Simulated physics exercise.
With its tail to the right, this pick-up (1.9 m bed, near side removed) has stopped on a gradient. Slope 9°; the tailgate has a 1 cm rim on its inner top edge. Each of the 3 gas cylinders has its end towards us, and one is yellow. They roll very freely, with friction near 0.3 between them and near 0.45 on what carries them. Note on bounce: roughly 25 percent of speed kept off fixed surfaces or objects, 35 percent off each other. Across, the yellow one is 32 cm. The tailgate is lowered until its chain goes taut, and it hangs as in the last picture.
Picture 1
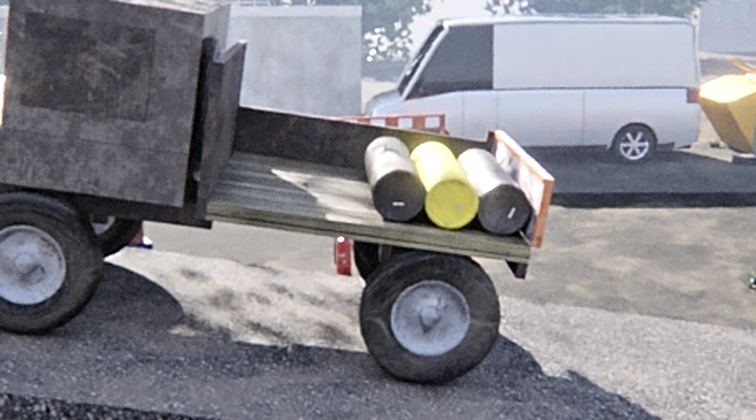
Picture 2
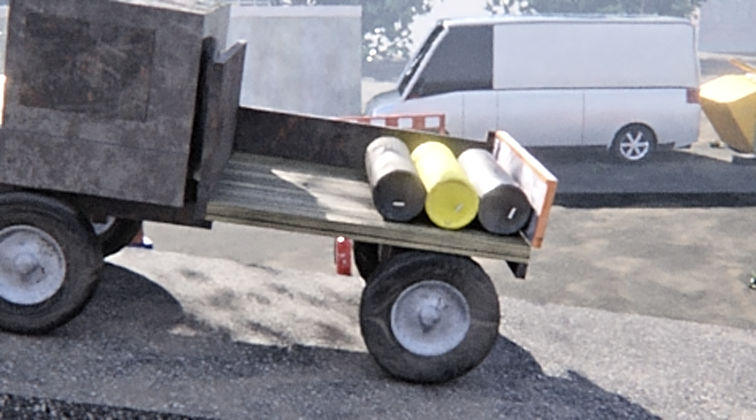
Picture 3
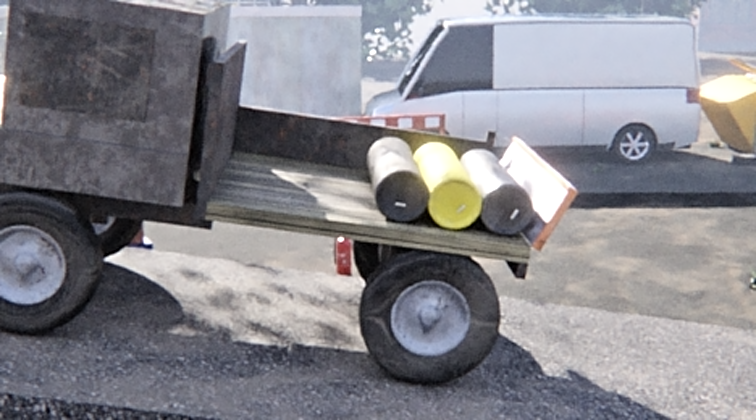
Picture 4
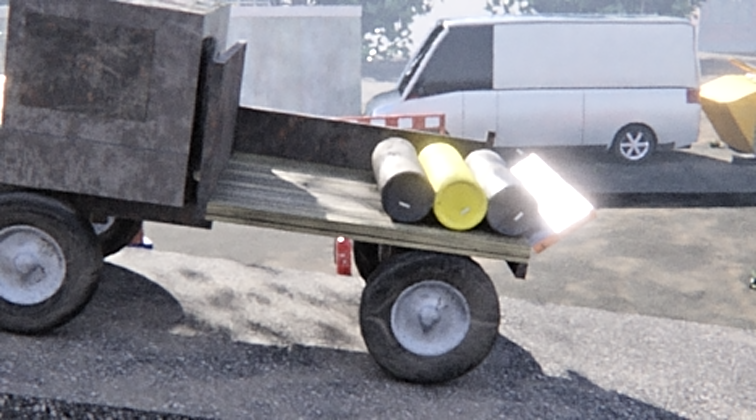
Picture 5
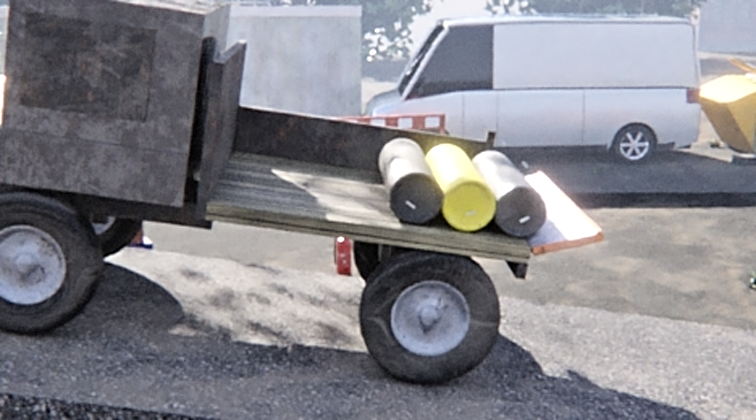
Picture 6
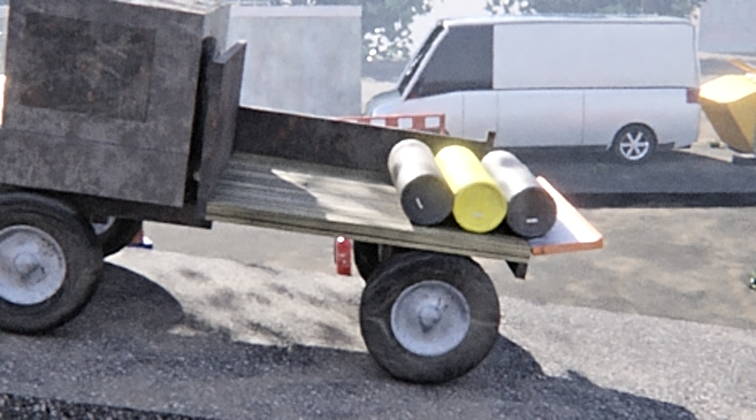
The orange-edged tailgate of a pick-up parked on a slope swung down to the right until it lay nearly level, and the three cylinders behind it, the middle one yellow, rolled a little way after it.
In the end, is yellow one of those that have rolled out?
Result - yellow is kept aboard.
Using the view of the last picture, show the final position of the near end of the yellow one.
At about (548, 212).
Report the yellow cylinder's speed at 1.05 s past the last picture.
Estimated speed near 0.1 m/s.
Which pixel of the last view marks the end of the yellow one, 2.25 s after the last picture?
(548, 212), more or less.
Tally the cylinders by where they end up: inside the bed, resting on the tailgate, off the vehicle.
Counts in the order asked: 1, 1, 1.
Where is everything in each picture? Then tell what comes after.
The first frame shows yellow (452, 204); gate 81° above level, tip at (549, 182); 3 of the 3 make up the bottom layer on the bed.
The second frame shows yellow (453, 204); gate 78° above level, tip at (552, 183).
The third frame shows yellow (456, 204); gate 59° above level, tip at (572, 192).
The fourth frame shows yellow (461, 205); gate 33° above level, tip at (592, 214).
The fifth frame shows yellow (470, 206); gate 12° above level, tip at (599, 237).
The sixth frame shows yellow (481, 208); gate 6° above level, tip at (599, 243).
Then, 1.0 s past the sixth picture, yellow is on the gate, 5 cm past the hinge, rolling right; 0 gone off the back.
Then, 2.2 s past the sixth picture, yellow is on the gate, 10 cm past the hinge; 1 gone off the back.
Finally (3.8 s after the last picture), yellow is on the gate, 10 cm past the hinge; 1 gone off the back.
